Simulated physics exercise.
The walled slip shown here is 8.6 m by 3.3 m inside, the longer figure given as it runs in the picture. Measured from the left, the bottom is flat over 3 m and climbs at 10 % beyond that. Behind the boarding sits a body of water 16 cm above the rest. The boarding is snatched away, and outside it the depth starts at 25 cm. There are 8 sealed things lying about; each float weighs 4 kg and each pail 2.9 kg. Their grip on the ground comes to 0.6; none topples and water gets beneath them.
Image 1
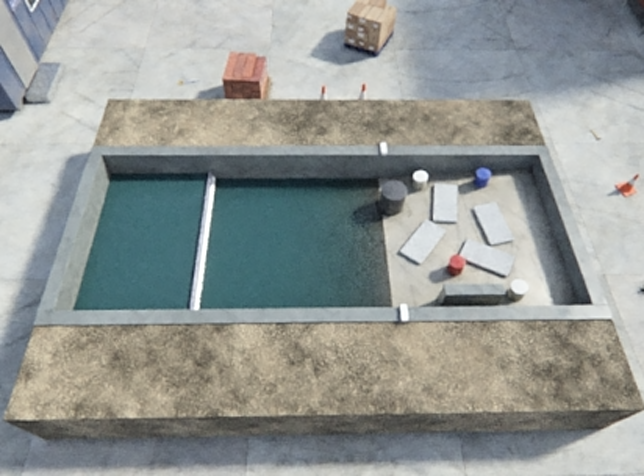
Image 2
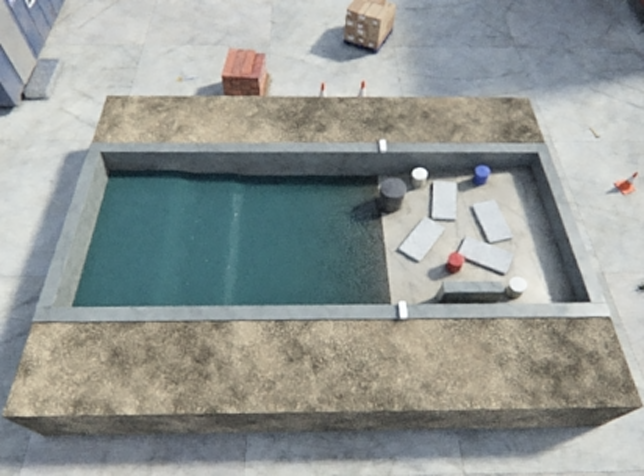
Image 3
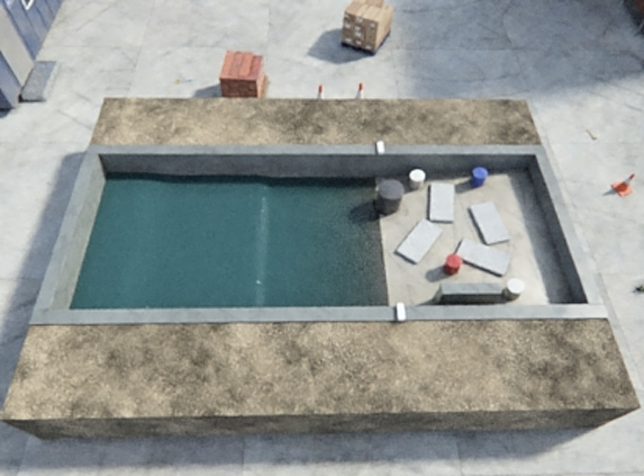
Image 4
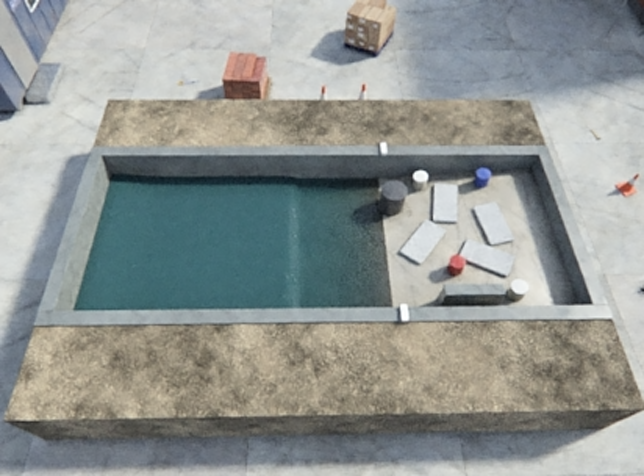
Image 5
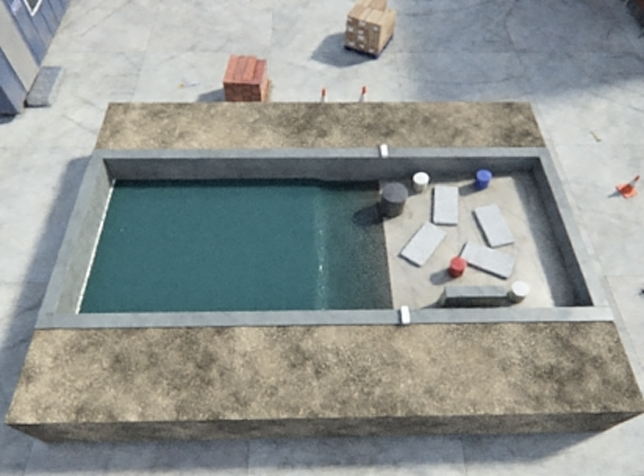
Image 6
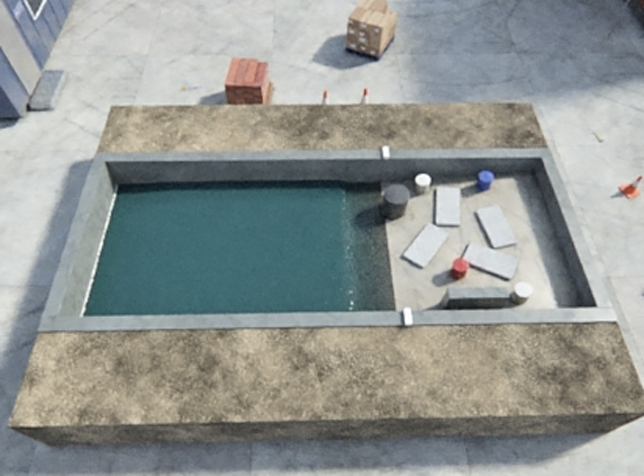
A long concrete basin held dark green water on its left side when the pale divider across it vanished, and a faint ripple moved right toward the pails and slabs, which stayed still.
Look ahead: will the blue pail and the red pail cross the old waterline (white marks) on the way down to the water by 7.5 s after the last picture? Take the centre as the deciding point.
Lab note - blue pail short of the marks, then red pail short of the marks.
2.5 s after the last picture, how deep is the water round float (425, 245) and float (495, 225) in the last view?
Around 7 cm and 1 cm.
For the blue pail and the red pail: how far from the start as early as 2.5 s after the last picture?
Roughly 0 and 20 cm by then.
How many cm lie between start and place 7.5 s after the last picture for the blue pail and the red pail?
The first is around 0 cm away, the second around 30 cm.
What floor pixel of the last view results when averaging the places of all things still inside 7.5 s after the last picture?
I'd put it around (419, 236).
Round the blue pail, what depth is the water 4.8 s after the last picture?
The depth there is around 0 cm.
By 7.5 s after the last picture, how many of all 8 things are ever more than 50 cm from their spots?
Total: 4.
Then, 0.6 s after the last picture the blue pail is near (488, 176), 0.0 m from its start, aground; the red pail is near (463, 265), 0.0 m from its start, aground; 0 of 8 are over the mark; 0 afloat.
Then, 2.5 s after the last picture the blue pail is near (488, 176), 0.0 m from its start, aground; the red pail is near (474, 266), 0.2 m from its start, afloat; 0 of 8 are over the mark; 4 afloat.
Then, 4.8 s after the last picture the blue pail is near (488, 176), 0.0 m from its start, aground; the red pail is near (450, 266), 0.2 m from its start, aground; 1 of 8 are over the mark; 2 afloat.
Then, 7.5 s after the last picture the blue pail is near (488, 176), 0.0 m from its start, aground; the red pail is near (444, 267), 0.3 m from its start, aground; 3 of 8 are over the mark; 3 afloat.
